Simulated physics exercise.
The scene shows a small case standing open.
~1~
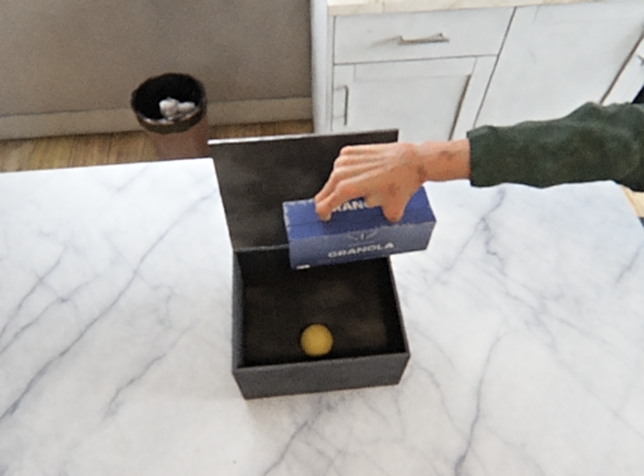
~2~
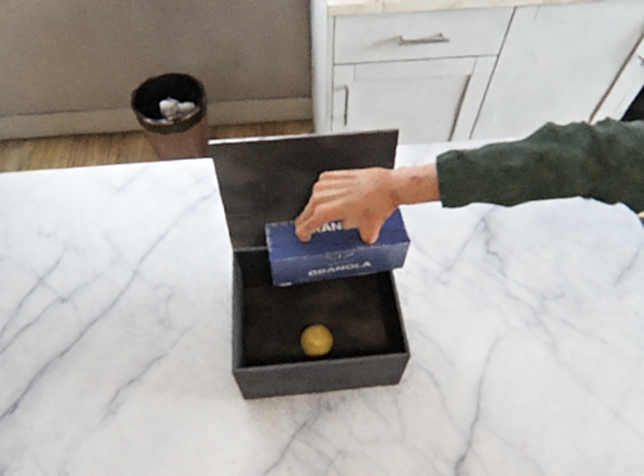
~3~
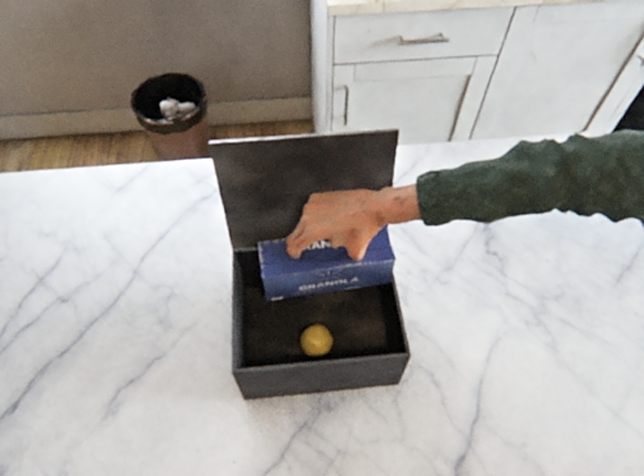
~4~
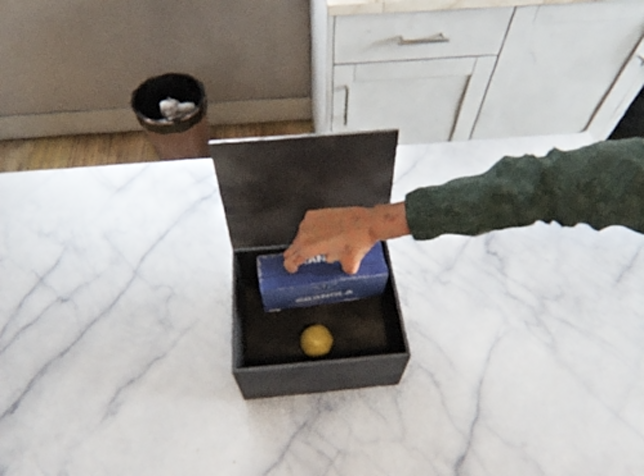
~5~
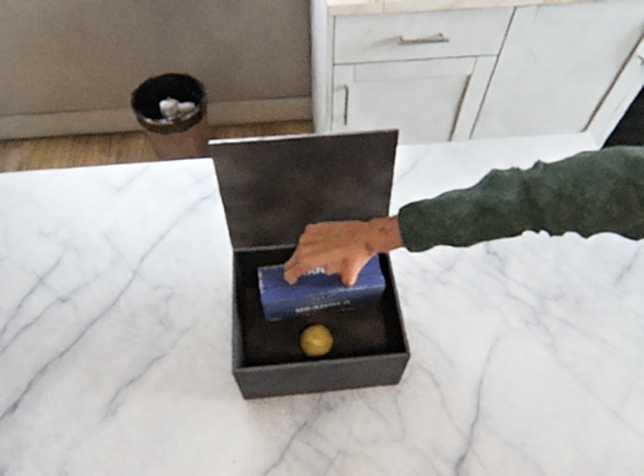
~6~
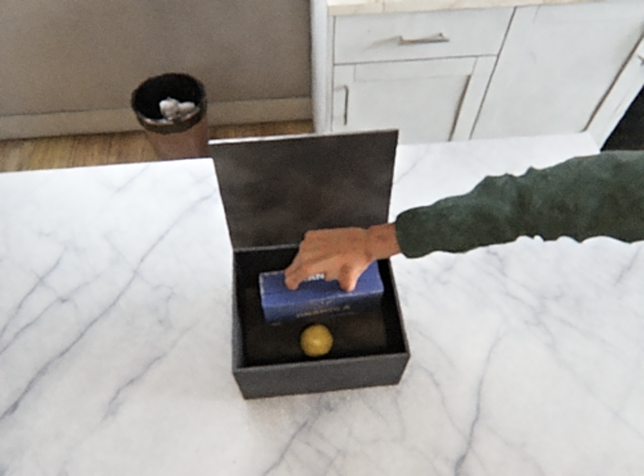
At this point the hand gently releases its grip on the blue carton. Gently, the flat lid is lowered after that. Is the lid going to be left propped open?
No, it closes.
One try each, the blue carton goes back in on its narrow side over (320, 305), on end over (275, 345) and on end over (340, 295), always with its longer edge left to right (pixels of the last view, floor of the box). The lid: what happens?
The first time it goes down completely, the next time it is kept open, and the last time it is kept open.
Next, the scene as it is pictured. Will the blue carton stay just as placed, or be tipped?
Observation: The blue carton keeps the set orientation.
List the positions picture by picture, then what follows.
Still above its spot; blue carton (358, 228); yellow lemon (317, 341), in the first picture.
Still above its spot; blue carton (337, 247); yellow lemon (317, 341), in the second picture.
Still above its spot; blue carton (326, 263); yellow lemon (317, 341), in the third picture.
Still above its spot; blue carton (322, 277); yellow lemon (317, 341), in the fourth picture.
Still above its spot; blue carton (321, 287); yellow lemon (317, 341), in the fifth picture.
Put in, still held; blue carton (321, 292); yellow lemon (317, 341), in the sixth picture.
Then, 0.40 s on from there, blue carton shifted a little near (320, 302); yellow lemon shifted a little.
Then, 1.40 s on from there, lid 75° above the rim; blue carton shifted a little near (320, 302); yellow lemon shifted a little.
Then, 1.70 s on from there, lid 46° above the rim; blue carton shifted a little near (320, 302); yellow lemon shifted a little.
Then, 2.00 s on from there, lid shut; blue carton shifted a little near (320, 302); yellow lemon shifted a little.
In the end, lid shut; moved from the start, blue carton; yellow lemon unmoved. At the end, from the last picture's camera, blue carton near (320, 302).
